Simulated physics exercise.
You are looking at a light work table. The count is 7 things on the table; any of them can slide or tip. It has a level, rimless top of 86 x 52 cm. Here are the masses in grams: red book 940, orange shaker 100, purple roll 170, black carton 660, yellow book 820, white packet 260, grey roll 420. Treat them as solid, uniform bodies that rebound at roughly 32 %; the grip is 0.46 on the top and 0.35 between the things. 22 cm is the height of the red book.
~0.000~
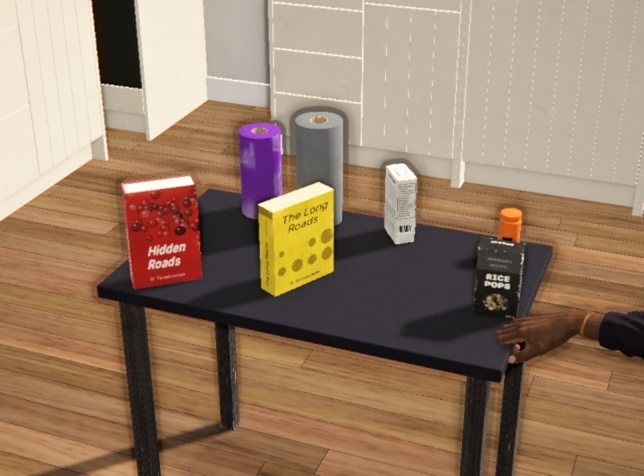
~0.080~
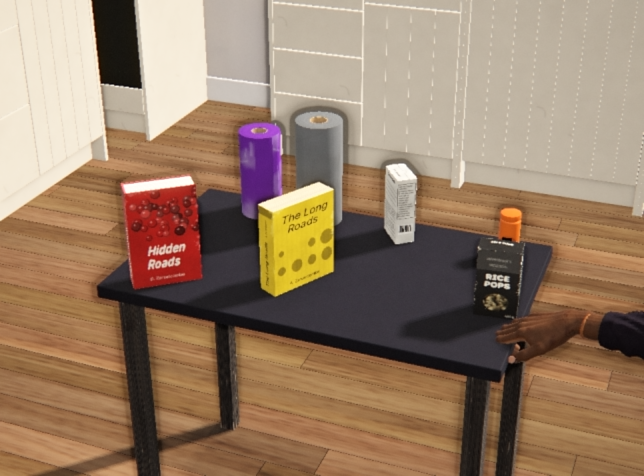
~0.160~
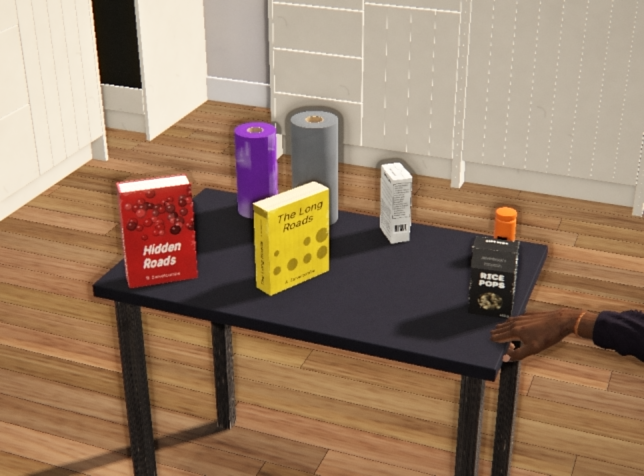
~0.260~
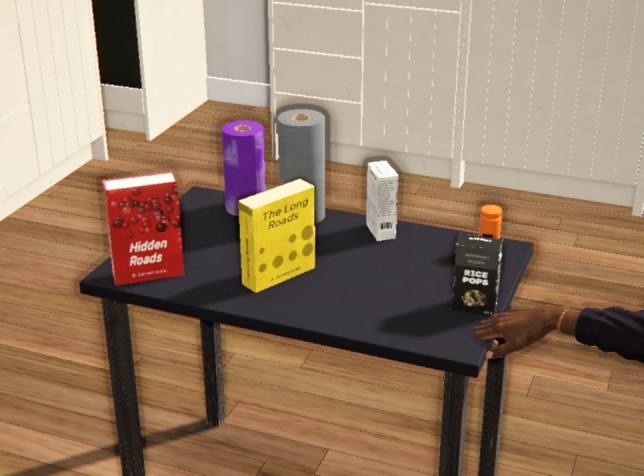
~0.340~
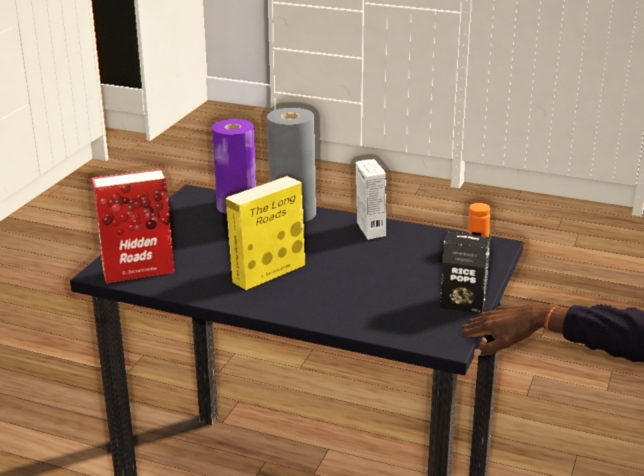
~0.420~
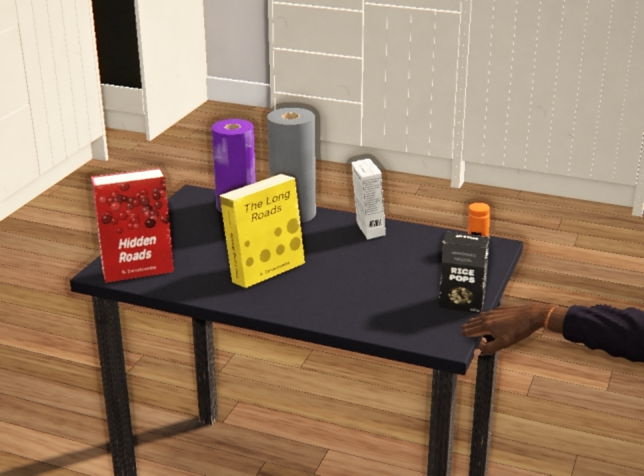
At the start, two books, two rolls, a white packet, a black carton and an orange shaker stand on a dark table, a hand at its right edge. The table slides a short way left with the hand and the objects, then the yellow book tilts slightly.
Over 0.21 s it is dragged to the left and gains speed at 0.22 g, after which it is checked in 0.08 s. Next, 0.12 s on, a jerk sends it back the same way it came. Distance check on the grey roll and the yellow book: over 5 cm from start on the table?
Grey roll not over; yellow book over.
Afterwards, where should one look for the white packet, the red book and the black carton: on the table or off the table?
Well, the white packet does come off, the red book does come off, and the black carton does not come off.
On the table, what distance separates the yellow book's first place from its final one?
Around 14 centimetres.
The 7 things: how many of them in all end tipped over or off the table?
Count: 3.
By 1.32 s, red book and white packet now off the table; yellow book on its side near (270, 248).
By 1.72 s, yellow book on its side near (270, 248).
When it is over (2.6 s), off the table, red book and white packet; lying over on the table, yellow book; the other 4 within 5 cm of the start. End places, in pixels of the last picture, grey roll near (319, 171), yellow book near (270, 248).
